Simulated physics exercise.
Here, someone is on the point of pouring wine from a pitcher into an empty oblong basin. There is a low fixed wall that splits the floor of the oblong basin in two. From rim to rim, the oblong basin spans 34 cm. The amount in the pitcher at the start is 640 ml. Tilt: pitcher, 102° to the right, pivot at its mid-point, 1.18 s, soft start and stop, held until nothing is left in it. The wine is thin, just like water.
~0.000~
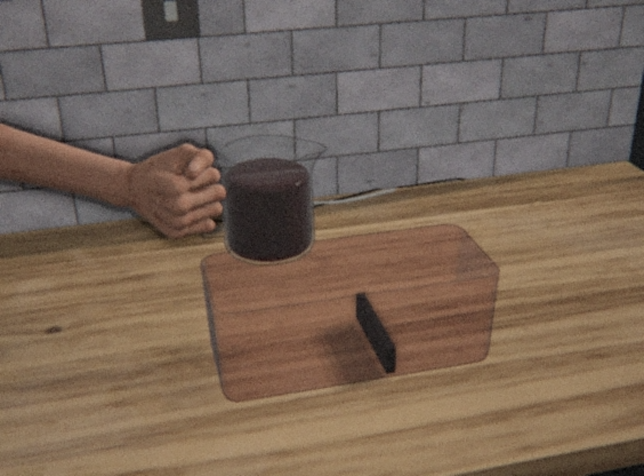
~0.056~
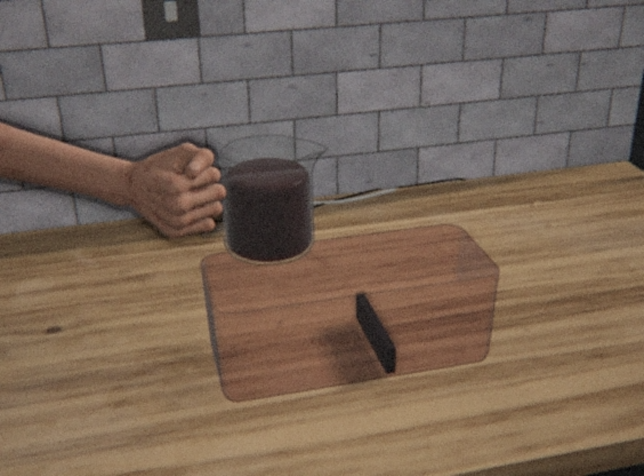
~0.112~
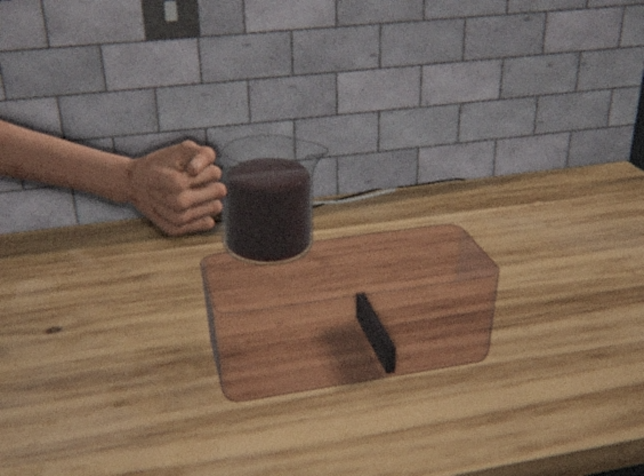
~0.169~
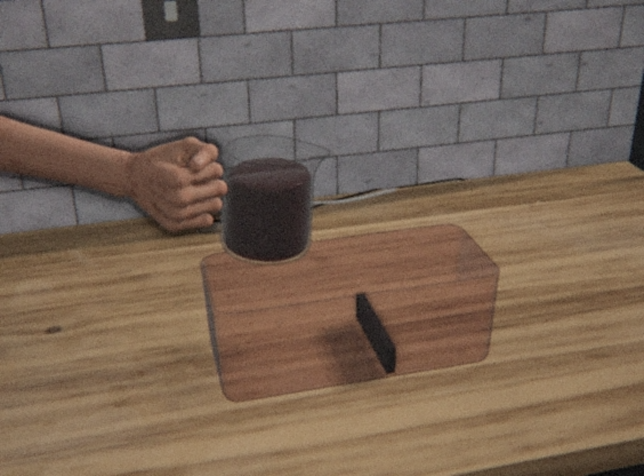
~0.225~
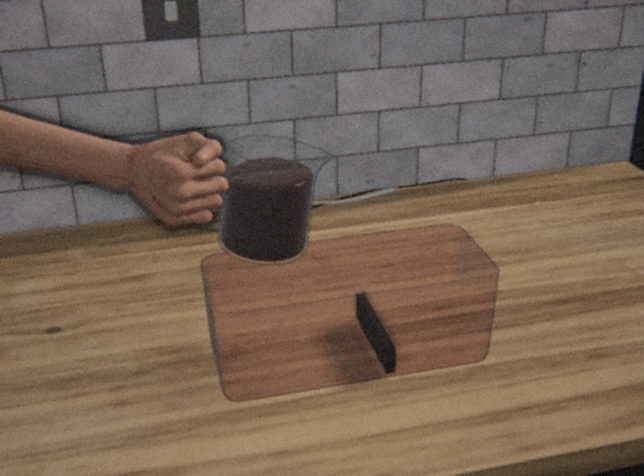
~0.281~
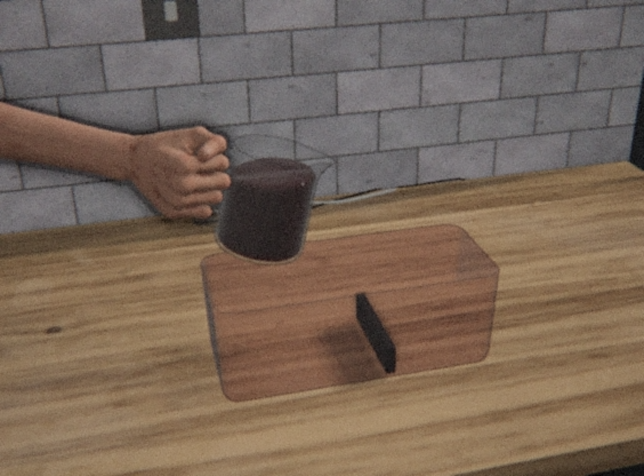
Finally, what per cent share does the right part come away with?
Roughly 53 per cent.
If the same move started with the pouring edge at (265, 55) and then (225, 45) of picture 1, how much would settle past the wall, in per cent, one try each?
The first try gives around 5 percent, the second around 10 percent.
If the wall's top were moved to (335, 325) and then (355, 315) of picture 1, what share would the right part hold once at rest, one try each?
Roughly 95 per cent, then 80 per cent.
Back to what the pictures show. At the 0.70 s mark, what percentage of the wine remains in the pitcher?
Still held: Roughly 86 % of the total.
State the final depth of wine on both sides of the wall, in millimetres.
Left roughly 12 mm; right roughly 20 mm.
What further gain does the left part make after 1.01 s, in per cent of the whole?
Difference: Approx. 32 %.
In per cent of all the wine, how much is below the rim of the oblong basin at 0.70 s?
4 %, give or take.
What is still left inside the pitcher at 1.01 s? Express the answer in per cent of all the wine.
Close to 34 in a hundred.
After 0.70 s the tilt is 66° and 86 per cent is still to pour, 0 is left of the wall and 4 right of it.
After 1.01 s the tilt is 97° and 34 per cent is still to pour, 14 is left of the wall and 39 right of it.
After 1.33 s the tilt is 102° and 6 per cent is still to pour, 40 is left of the wall and 52 right of it.
After 1.68 s the tilt is 102° and 1 per cent is still to pour, 46 is left of the wall and 53 right of it.
In the end 46 per cent lies left of the wall, 53 right of it and 0 outside.
